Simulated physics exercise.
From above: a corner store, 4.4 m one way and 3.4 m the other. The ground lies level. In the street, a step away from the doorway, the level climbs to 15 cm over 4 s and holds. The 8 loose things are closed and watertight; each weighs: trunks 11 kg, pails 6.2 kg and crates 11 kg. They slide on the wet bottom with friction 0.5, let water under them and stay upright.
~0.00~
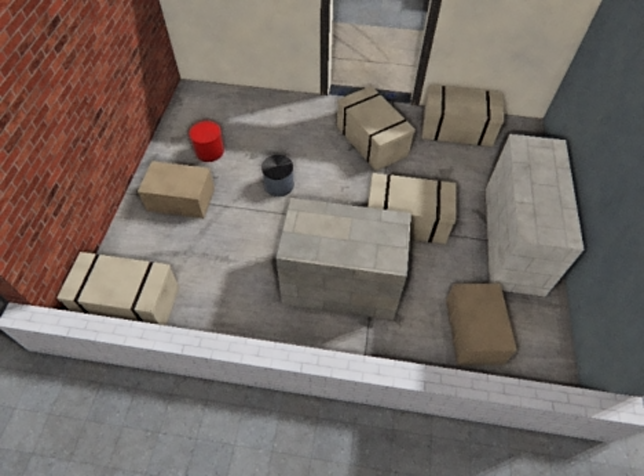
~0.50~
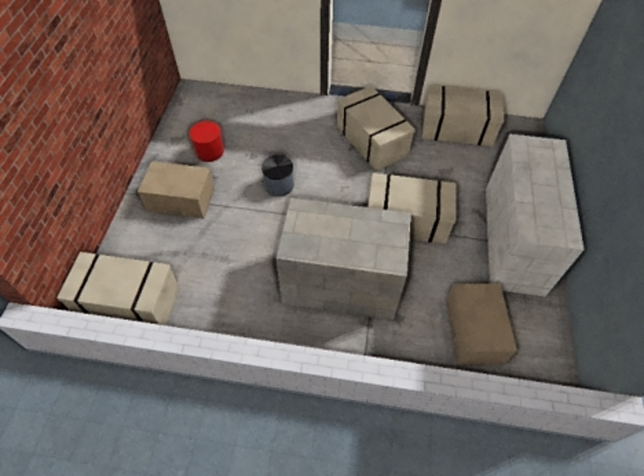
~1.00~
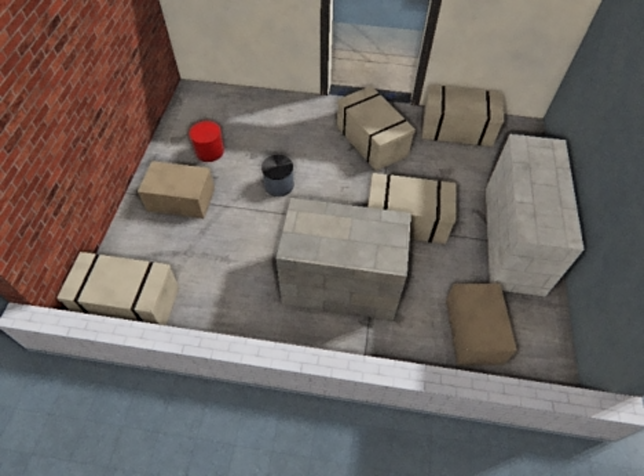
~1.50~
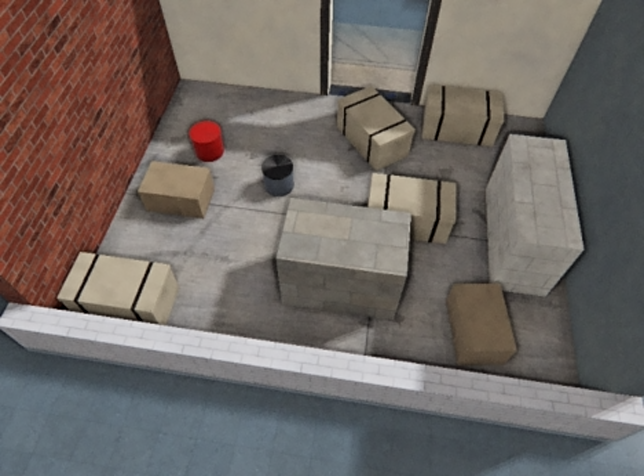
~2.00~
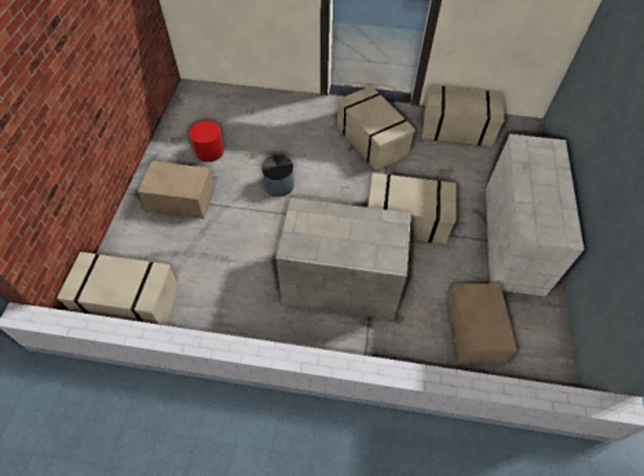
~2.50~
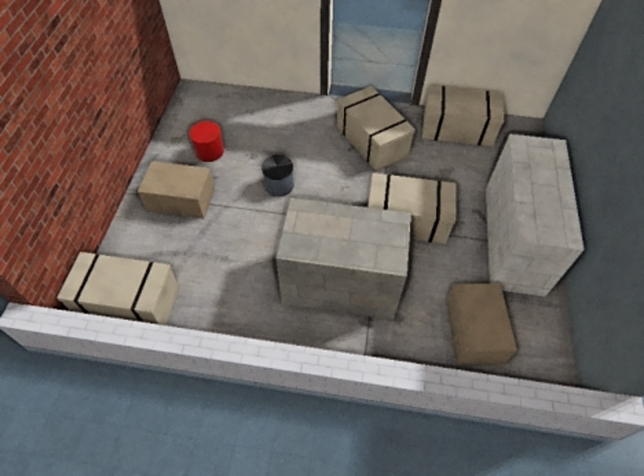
Bluish water spreading over the street outside a walled corner store and beyond its doorway, while the pails and crates inside stay still.
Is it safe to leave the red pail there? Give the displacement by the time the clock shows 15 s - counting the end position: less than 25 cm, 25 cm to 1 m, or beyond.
Red pail barely shifts.
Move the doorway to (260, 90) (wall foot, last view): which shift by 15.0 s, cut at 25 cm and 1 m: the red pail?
In that case the red pail ends far away.
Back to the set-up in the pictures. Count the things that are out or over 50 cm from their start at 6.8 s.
1 of them.
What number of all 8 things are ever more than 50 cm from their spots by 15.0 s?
I count 3.
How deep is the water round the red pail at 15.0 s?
About 5 cm.
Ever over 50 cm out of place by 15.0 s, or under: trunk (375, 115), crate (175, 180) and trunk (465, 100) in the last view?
In turn: Past it, past it, short of it.
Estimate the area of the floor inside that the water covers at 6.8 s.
Some 10.0 m2.
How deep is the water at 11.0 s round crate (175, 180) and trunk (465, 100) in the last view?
About 6 and 5 cm.
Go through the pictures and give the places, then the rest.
In the first frame, the red pail at (205, 132) rests on the ground; water covers 0.0 m2; 0 of 8 have shifted.
In the second frame, the red pail at (205, 132), on the bottom; water covers 0.0 m2; 0 of 8 have shifted.
In the third frame, the red pail at (205, 132) rests on the ground; water covers 0.0 m2; 0 of 8 have shifted.
In the fourth frame, the red pail at (205, 132) rests on the ground; water covers 0.0 m2; 0 of 8 have shifted.
In the fifth frame, the red pail at (205, 132) rests on the ground; water covers 0.0 m2; 0 of 8 have shifted.
In the sixth frame, the red pail at (205, 132) rests on the ground; 0.2 m2 under water; 0 of 8 have shifted.
After 3.5 s the red pail is near (205, 132), 0.0 m from its start, aground; 0 afloat.
After 6.8 s the red pail is near (205, 132), 0.0 m from its start, aground; 2 afloat.
After 11.0 s the red pail is near (205, 132), 0.0 m from its start, aground; 6 afloat.
After 15.0 s the red pail is near (209, 126), 0.1 m from its start, aground; 7 afloat.
